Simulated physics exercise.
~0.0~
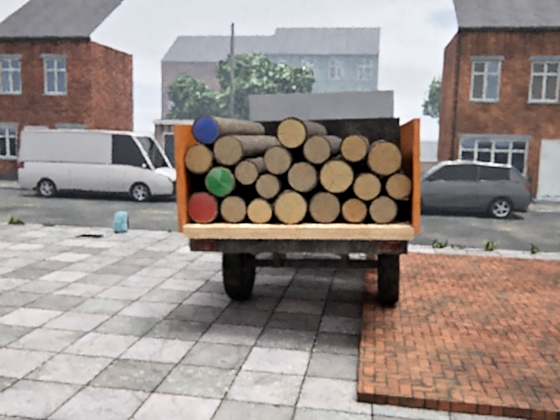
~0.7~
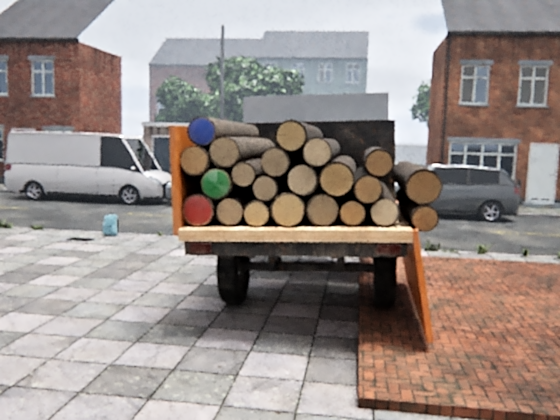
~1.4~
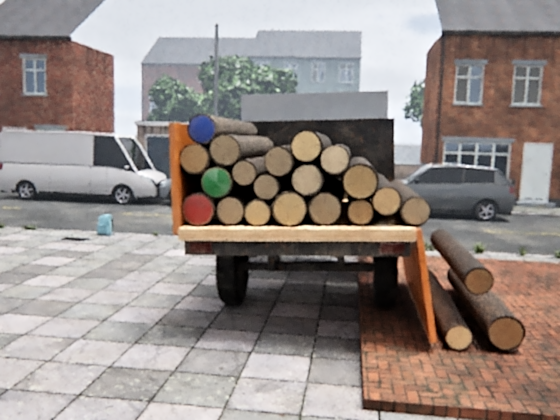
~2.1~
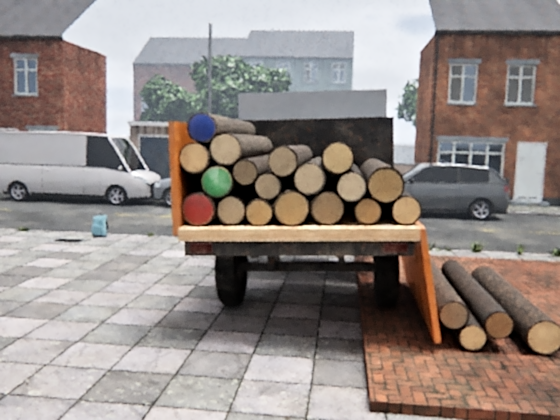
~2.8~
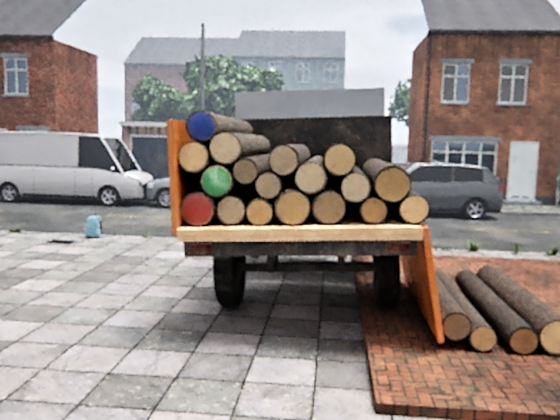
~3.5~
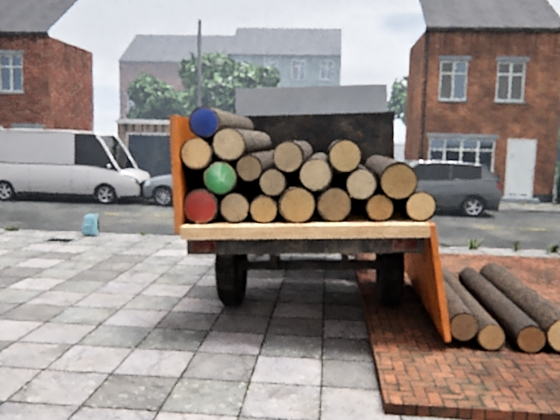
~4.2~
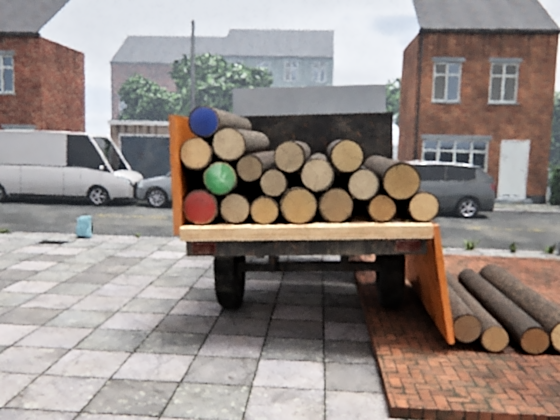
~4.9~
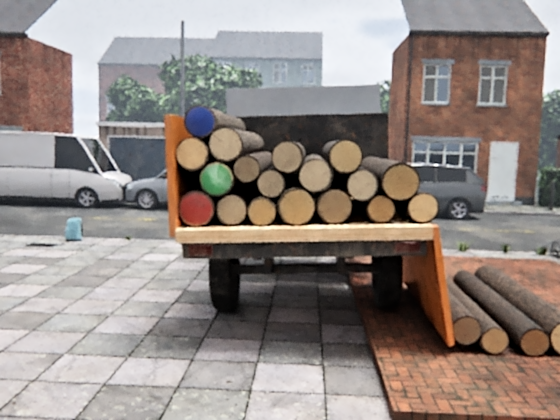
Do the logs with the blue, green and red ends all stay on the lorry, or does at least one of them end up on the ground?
All three stay on the lorry. The red-ended log remains on the deck at the left, with the green and blue ones still up on the pile above it.
On a paved street with brick houses, a white van and a grey car behind, a flatbed lorry stands with its tail towards us, stacked with logs between orange drop sides. Three logs at the left have painted ends, blue on top, green below it and red at the bottom. The right drop side swings down, and logs at that end shift outwards. A few roll off onto the red brick paving, while others settle lower on the deck. The view drifts slightly sideways, and the rest of the pile, painted logs included, ends at rest aboard.
